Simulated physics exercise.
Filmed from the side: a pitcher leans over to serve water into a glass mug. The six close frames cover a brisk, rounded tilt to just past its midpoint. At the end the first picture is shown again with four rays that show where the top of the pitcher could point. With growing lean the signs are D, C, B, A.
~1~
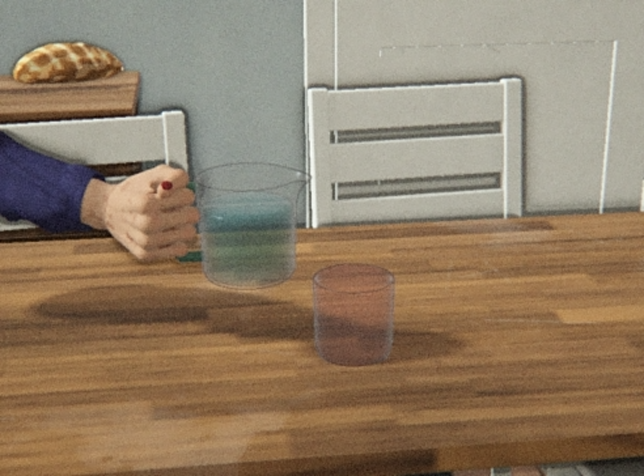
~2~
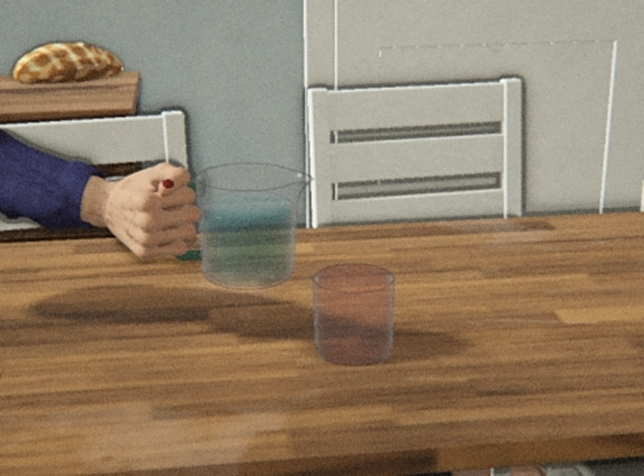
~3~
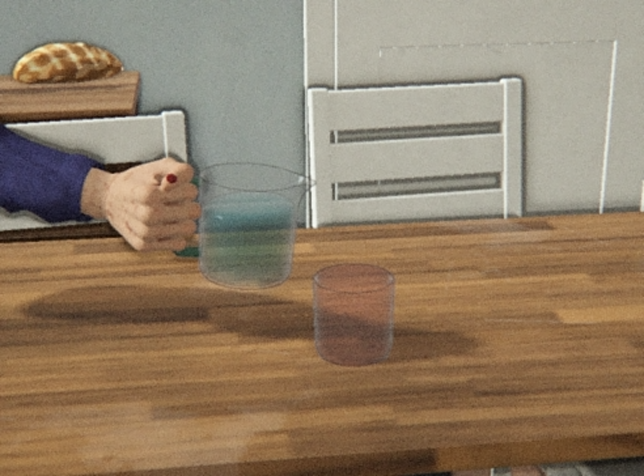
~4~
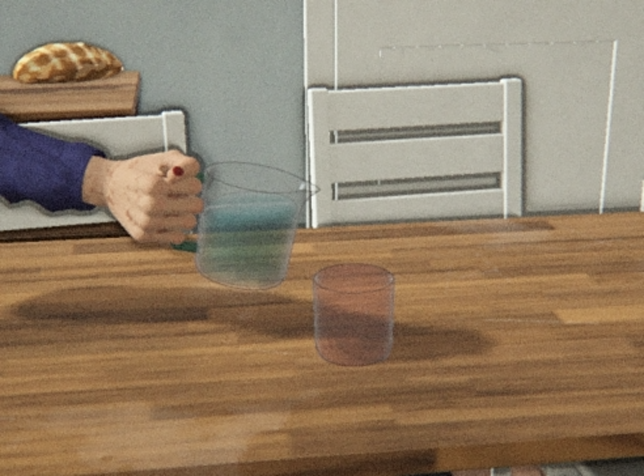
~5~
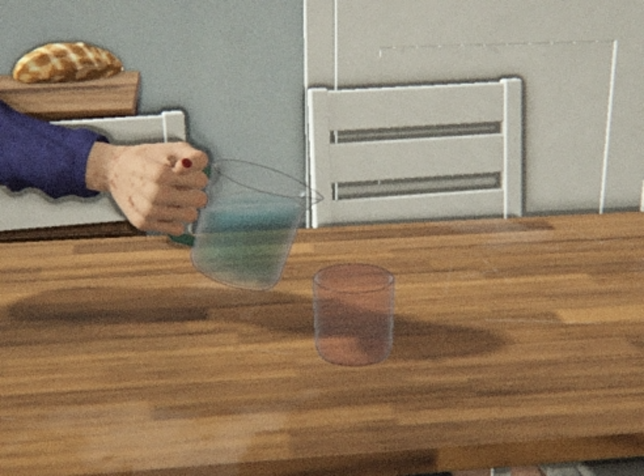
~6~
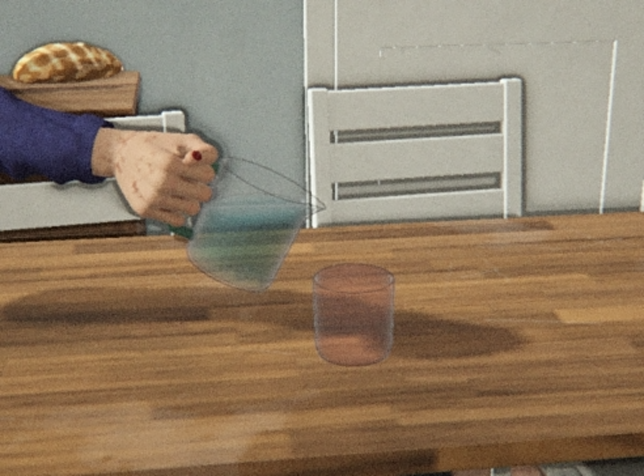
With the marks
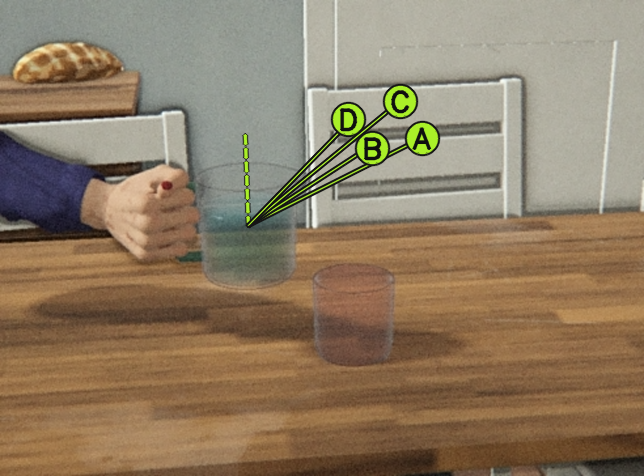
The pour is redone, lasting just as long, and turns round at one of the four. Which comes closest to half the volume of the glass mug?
The answer is line B.
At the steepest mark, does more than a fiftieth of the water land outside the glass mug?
No, it does not.
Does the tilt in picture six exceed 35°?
No.
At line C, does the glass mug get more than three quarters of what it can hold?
No, less.
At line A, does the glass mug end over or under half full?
Over.
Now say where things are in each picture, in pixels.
Upright, lip at (310, 177); rim of the glass mug round (354, 277); nothing has left yet.
Upright, lip at (312, 178); nothing has left yet.
Tipped about 5°, lip at (315, 182); nothing has left yet.
Tipped about 11°, lip at (318, 189); nothing has left yet.
Tipped about 18°, lip at (322, 197); nothing has left yet.
Tipped about 25°, lip at (325, 207); nothing has left yet.
On the marked copy, A at (407, 145); B at (356, 155); C at (386, 112); D at (338, 133).
For line A, the glass mug ends with about 68 % of what it can hold.
For line B, the glass mug ends with about 52 % of what it can hold.
For line C, the glass mug ends with about 36 % of what it can hold.
For line D, the glass mug ends with about 23 % of what it can hold.
